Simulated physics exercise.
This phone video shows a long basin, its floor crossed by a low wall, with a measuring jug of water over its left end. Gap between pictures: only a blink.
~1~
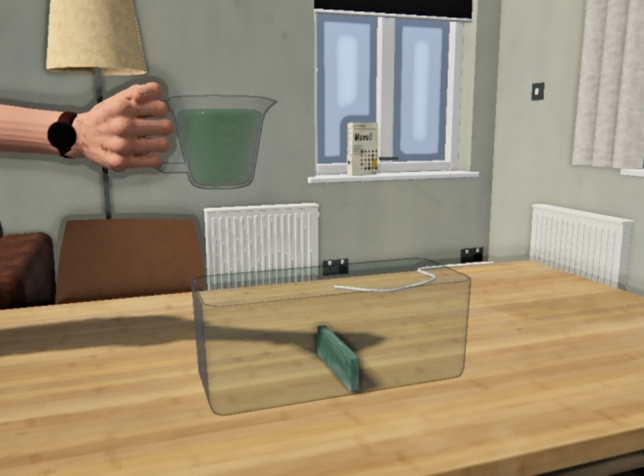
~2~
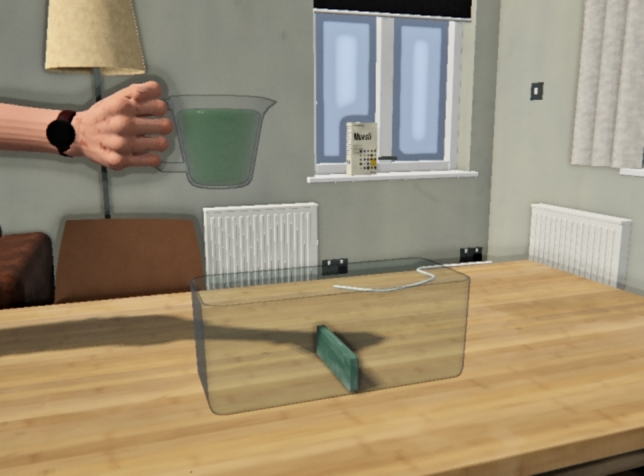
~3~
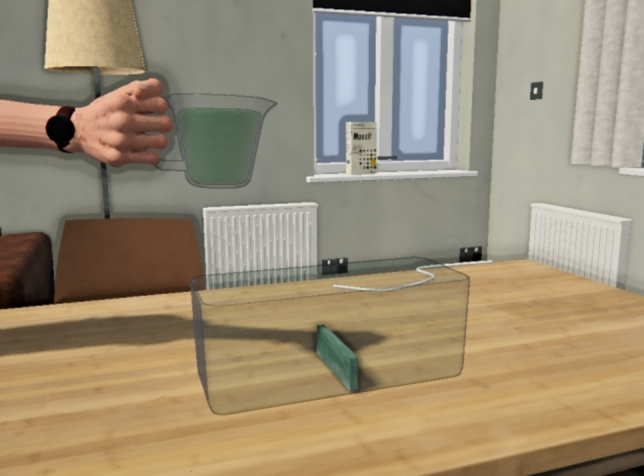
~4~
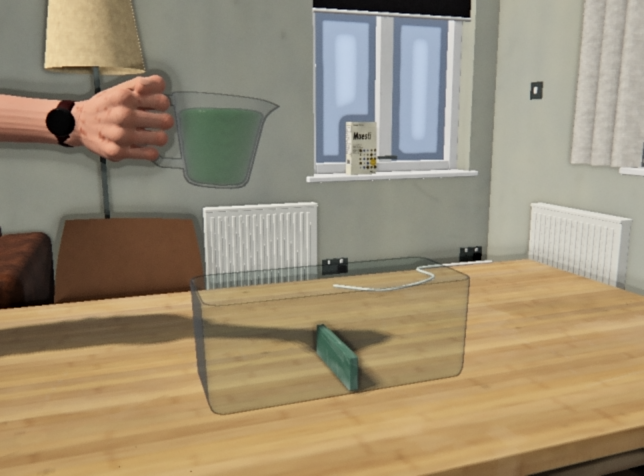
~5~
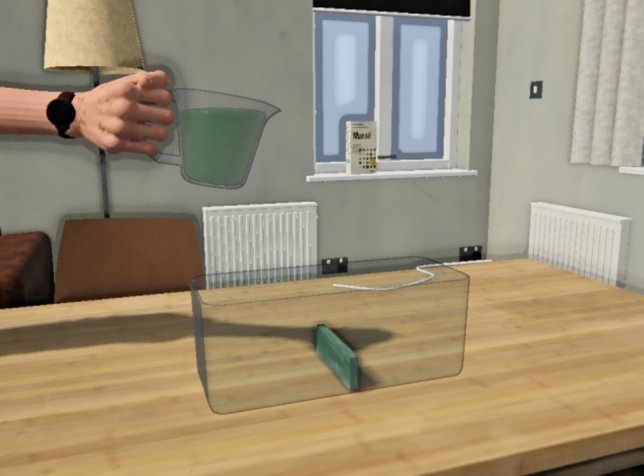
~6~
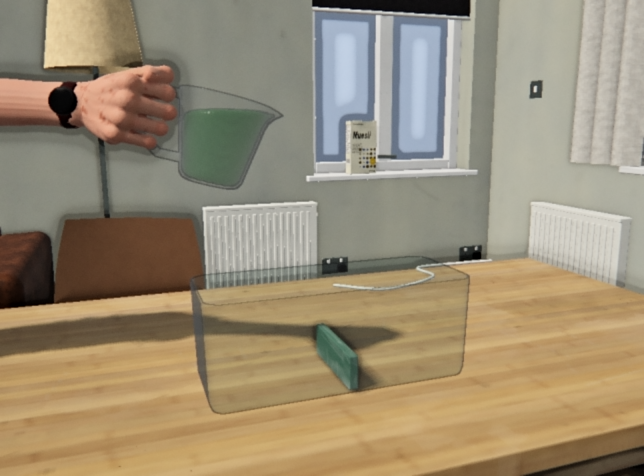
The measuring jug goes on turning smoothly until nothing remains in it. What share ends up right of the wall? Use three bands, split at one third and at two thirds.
Between a third and two thirds ends up there.
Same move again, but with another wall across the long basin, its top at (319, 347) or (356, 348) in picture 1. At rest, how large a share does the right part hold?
First try around 80 percent; second try around 10 percent.
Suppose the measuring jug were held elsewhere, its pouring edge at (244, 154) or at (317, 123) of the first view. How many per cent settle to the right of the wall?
You'd get around 5 per cent and then around 90 per cent.
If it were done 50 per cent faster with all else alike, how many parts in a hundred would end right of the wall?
About 35 per cent.
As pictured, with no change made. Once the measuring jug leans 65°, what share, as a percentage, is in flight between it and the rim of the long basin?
Roughly 25 in a hundred.
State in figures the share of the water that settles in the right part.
Some 50 parts in a hundred.
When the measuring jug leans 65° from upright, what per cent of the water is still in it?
About 65 per cent.
A moment on, the tilt is 65° and 65 per cent is still to pour, 3 is left of the wall and 9 right of it.
Next, the tilt is 97° and 11 per cent is still to pour, 25 is left of the wall and 47 right of it.
Then the tilt is 104° and 0 per cent is still to pour, 49 is left of the wall and 50 right of it.
Later the tilt is 104° and 0 per cent is still to pour, 49 is left of the wall and 50 right of it.
In the end 49 per cent lies left of the wall, 50 right of it and 1 outside.
